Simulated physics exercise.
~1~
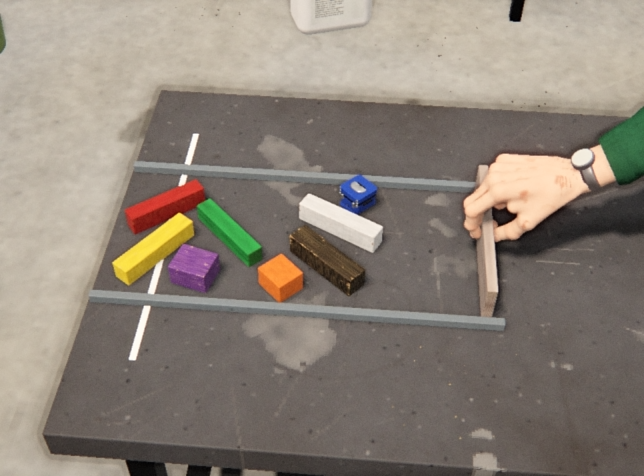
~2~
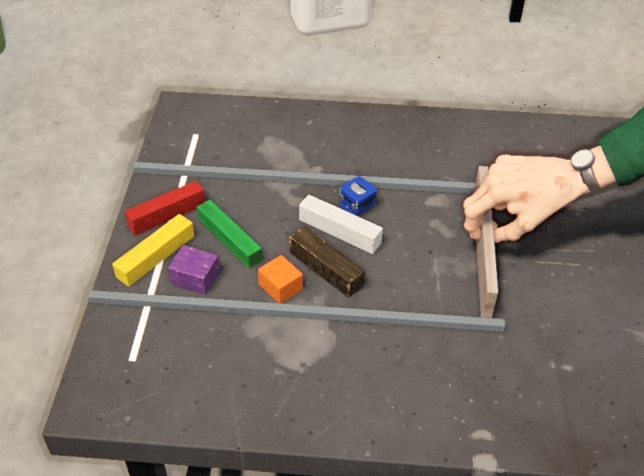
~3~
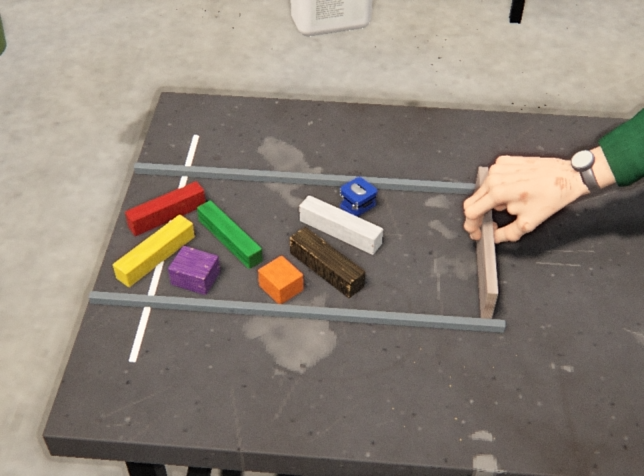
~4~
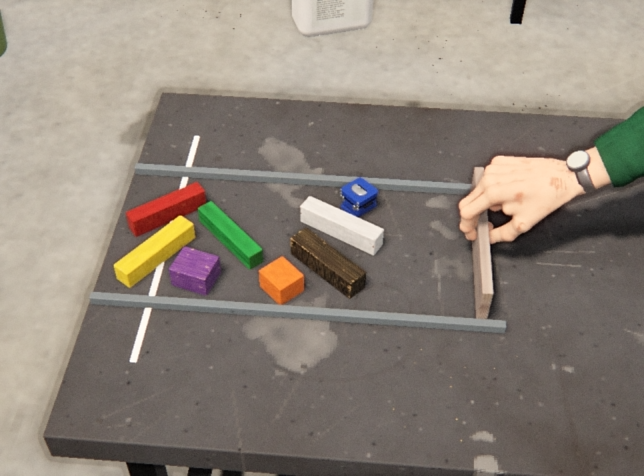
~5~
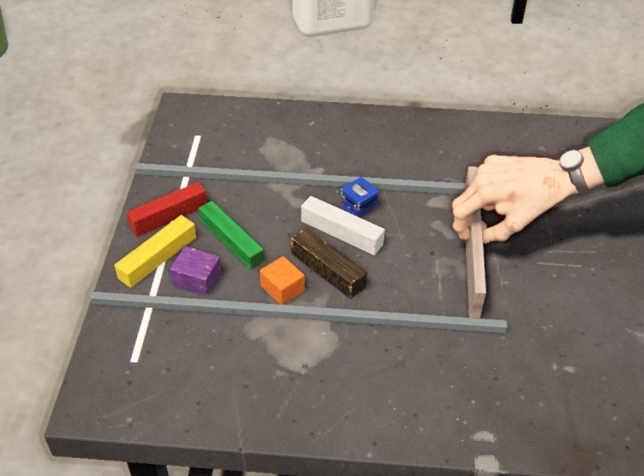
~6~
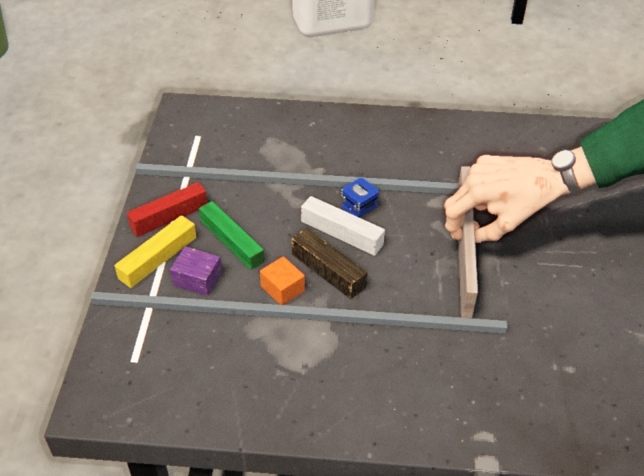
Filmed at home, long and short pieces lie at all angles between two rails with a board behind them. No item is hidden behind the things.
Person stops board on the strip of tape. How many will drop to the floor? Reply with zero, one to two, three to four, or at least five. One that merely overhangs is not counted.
It comes to three to four.
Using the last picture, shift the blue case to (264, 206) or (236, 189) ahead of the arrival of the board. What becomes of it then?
The blue case: Stays put, then stays put.
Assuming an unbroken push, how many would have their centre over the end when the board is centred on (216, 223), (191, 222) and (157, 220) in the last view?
Place by place, 0, 2 and 4.
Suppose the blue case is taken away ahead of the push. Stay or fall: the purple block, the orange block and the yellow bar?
Final state: Purple block off, orange block in place, yellow bar off.
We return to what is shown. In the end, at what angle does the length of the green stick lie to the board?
The angle is about 20 degrees.
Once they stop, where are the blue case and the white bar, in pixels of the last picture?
The blue case stops around (164, 181); the white bar around (148, 199).
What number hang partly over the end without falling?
The number overhanging is 2.
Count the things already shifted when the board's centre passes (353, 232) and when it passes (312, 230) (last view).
Moved so far: 3, then 4.
Early on, none off yet; red bar at rest near (168, 209); yellow bar at rest near (157, 251); purple block at rest near (196, 271).
A while later, none off yet; red bar at rest near (168, 209); yellow bar at rest near (156, 251); purple block travelled a little near (176, 268).
Finally, the number that fall off is three or four; lost, purple block, yellow bar and red bar.
